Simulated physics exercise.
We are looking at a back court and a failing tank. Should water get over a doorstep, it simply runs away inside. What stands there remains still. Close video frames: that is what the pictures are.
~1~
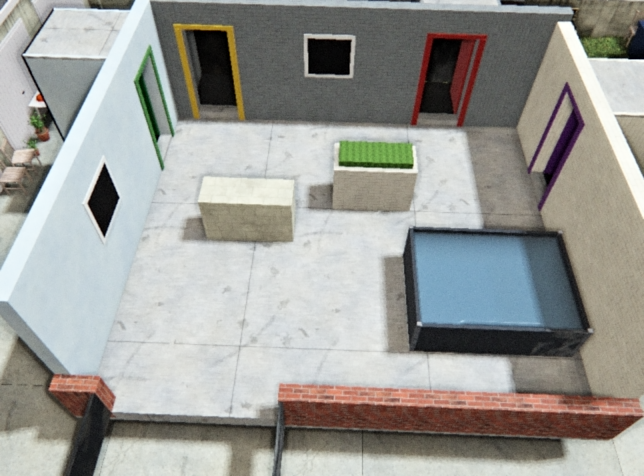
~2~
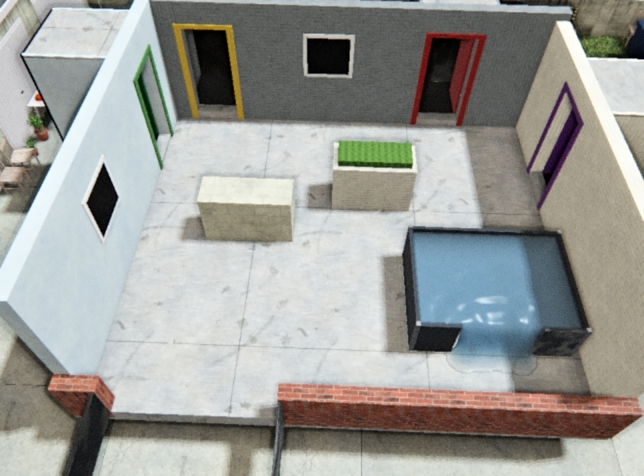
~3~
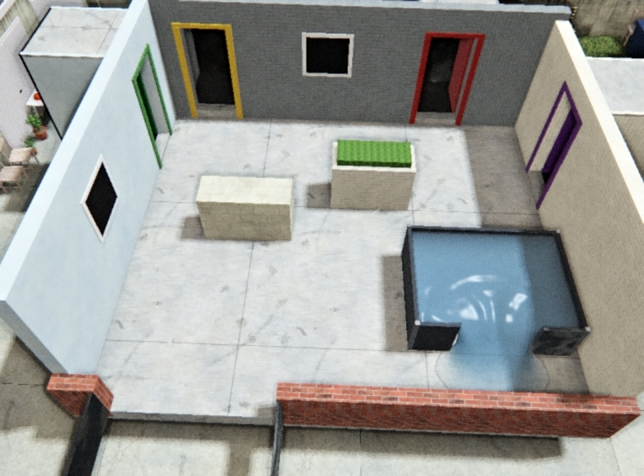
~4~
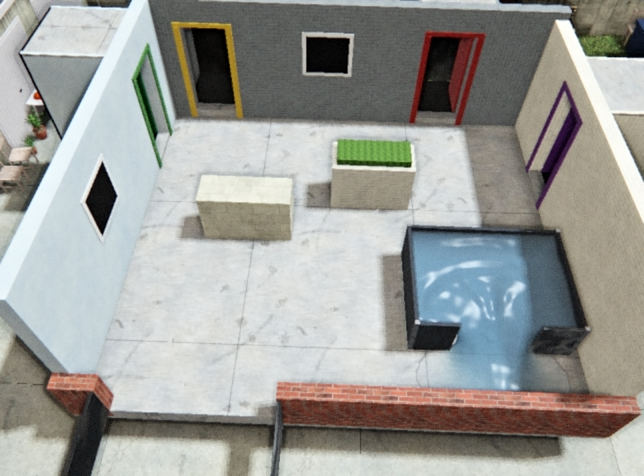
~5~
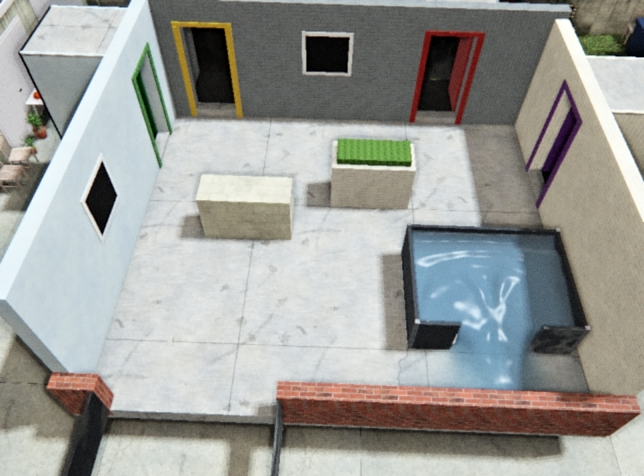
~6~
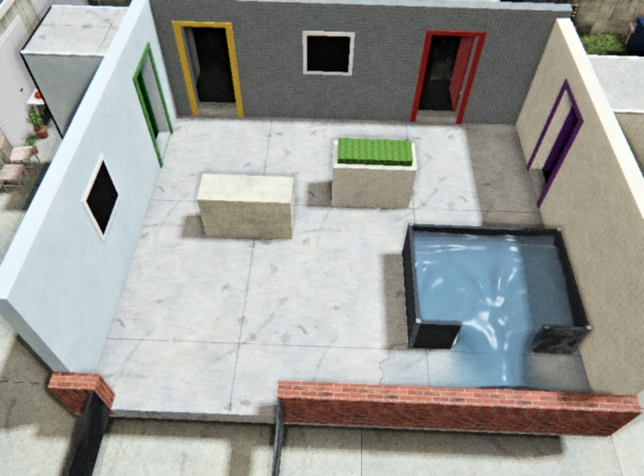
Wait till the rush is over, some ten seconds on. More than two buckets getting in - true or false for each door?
Red door: False; yellow door: False; green door: False; purple door: False.
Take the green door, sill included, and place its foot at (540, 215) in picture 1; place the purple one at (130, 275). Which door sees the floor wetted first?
The answer is the green door.
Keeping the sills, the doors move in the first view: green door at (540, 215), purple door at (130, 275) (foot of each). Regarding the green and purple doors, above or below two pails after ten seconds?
What happens next: The green one falls below the limit, and the purple one overflows.
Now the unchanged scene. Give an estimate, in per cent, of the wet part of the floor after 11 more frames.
That's roughly 30 per cent.
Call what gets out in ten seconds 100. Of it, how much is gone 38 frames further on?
By my reckoning, 35 %.
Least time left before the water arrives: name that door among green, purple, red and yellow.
The purple door, before the others.
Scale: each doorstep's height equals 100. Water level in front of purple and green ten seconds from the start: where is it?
Roughly 20 % and 100 %, respectively.
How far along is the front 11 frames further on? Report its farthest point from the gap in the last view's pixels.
About (141, 383).
A moment on, water covers 15 % of the floor; the red door not reached, the yellow door not reached, the green door not reached, the purple door not reached.
Next, water covers 30 % of the floor; the red door not reached, the yellow door not reached, the green door not reached, the purple door wet at the sill, nothing in.
Then, water covers 50 % of the floor; the red door wet at the sill, nothing in, the yellow door not reached, the green door not reached, the purple door wet at the sill, nothing in.
Later, water covers 75 % of the floor; the red door wet at the sill, nothing in, the yellow door wet at the sill, nothing in, the green door wet at the sill, nothing in, the purple door wet at the sill, nothing in.
In the end, water covers 85 % of the floor; the red door wet at the sill, nothing in, the yellow door wet at the sill, nothing in, the green door under two buckets in, the purple door wet at the sill, nothing in.
